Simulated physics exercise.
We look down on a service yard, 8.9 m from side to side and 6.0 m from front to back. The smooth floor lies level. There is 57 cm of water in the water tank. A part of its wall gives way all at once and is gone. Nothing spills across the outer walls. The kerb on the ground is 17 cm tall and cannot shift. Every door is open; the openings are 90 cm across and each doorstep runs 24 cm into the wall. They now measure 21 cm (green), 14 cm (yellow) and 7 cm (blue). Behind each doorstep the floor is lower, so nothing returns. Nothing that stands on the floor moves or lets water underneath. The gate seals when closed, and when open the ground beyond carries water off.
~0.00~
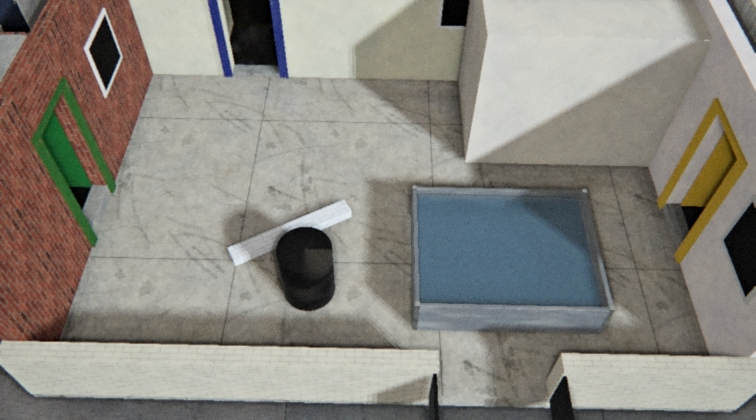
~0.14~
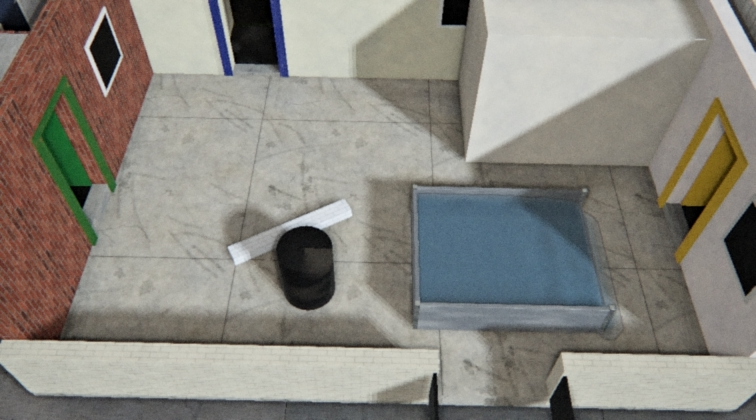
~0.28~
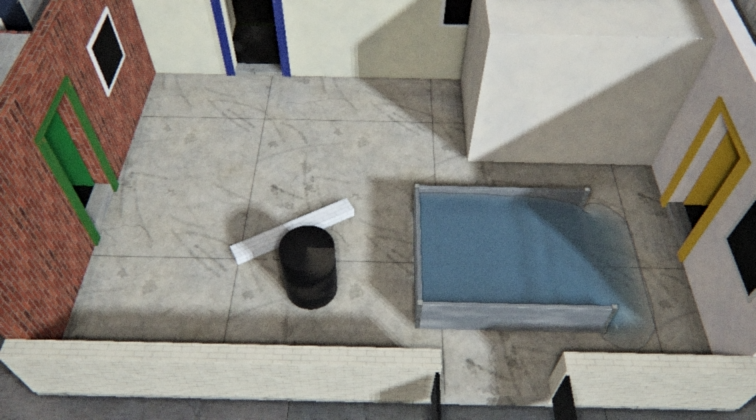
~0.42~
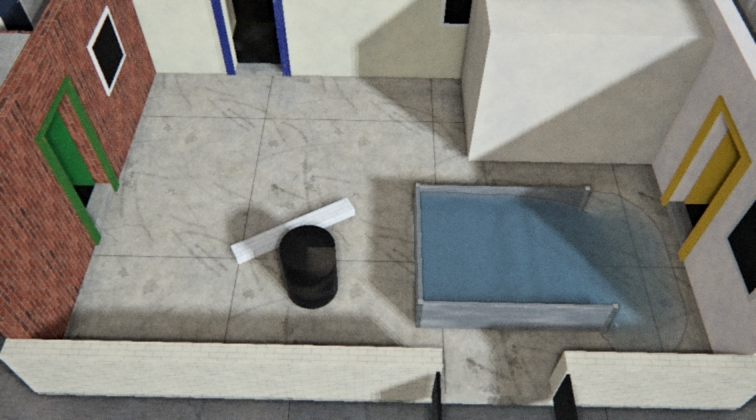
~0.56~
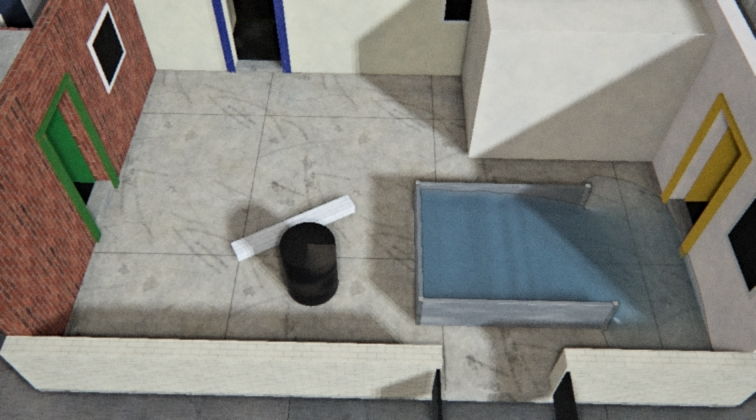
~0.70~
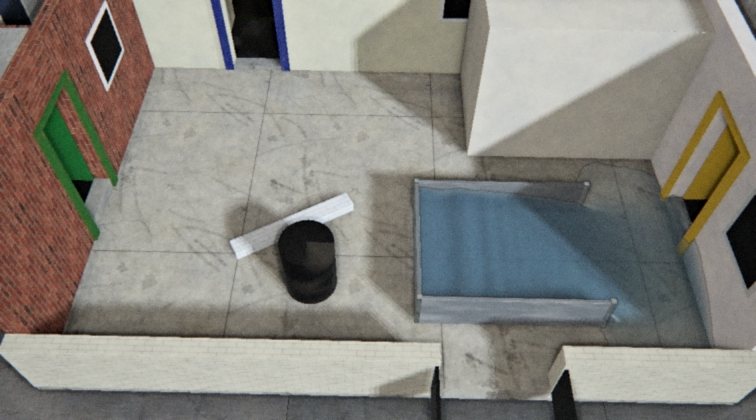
The water tank's right wall vanishes, and water spreads across the floor to the yellow door.
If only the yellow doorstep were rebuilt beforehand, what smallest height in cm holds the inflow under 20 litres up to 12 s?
It would have to be roughly 32 cm high.
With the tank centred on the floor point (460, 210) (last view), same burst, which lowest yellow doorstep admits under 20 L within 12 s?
Then roughly 34 cm.
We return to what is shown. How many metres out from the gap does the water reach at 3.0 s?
Roughly 3.6 m.
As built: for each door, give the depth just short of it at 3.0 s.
Depths in cm: Green 0, yellow 27, blue 0.
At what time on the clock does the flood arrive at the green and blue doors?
Green 5.5 s, blue 7.0 s.
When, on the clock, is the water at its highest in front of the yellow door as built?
Near 1.8 s.
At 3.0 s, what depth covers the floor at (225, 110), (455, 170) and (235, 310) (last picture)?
About 0, 4 and 0 cm.
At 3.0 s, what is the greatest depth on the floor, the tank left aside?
Roughly 36 cm.
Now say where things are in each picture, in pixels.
Still water, 57 cm deep, in the water tank at (506, 248); the yellow door at (695, 190) is dry, in the first picture.
The gap is at (587, 263), the front 0.3 m out at (616, 329); the back of the water tank holds 57 cm, in the second picture.
Water pours out at (588, 264) and has run 0.8 m, to (648, 310); about 11 cm deep outside, 57 cm at the back, in the third picture.
The gap is at (589, 264), the front 1.2 m out at (680, 317); the back of the water tank holds 57 cm, in the fourth picture.
Water pours out at (589, 261) and has run 1.5 m, to (666, 205); about 8 cm deep outside, 57 cm at the back, in the fifth picture.
The gap is at (587, 259), the front 1.7 m out at (694, 241); the back of the water tank holds 56 cm; water is at the yellow door at (697, 183), in the sixth picture.
After 1.4 s water covers 10 % of the floor, deepest (44 cm) near (716, 377); 33 cm at the yellow door, 56 litres in over its 14 cm doorstep.
After 3.0 s water covers 25 % of the floor, deepest (36 cm) near (649, 164); 27 cm at the yellow door, 227 litres in over its 14 cm doorstep.
After 12.0 s water covers 90 % of the floor, deepest (12 cm) near (656, 189); 9 cm at the yellow door, 297 litres in over its 14 cm doorstep.
At the yellow door as built, the water arrived by 0.6 s and peaked near 34 cm at 1.8 s.
With a doorstep of 27.5 cm, 51 litres would have come in within the 12 s; with 37 cm, 3 litres. So under 20 litres takes about 32 cm.
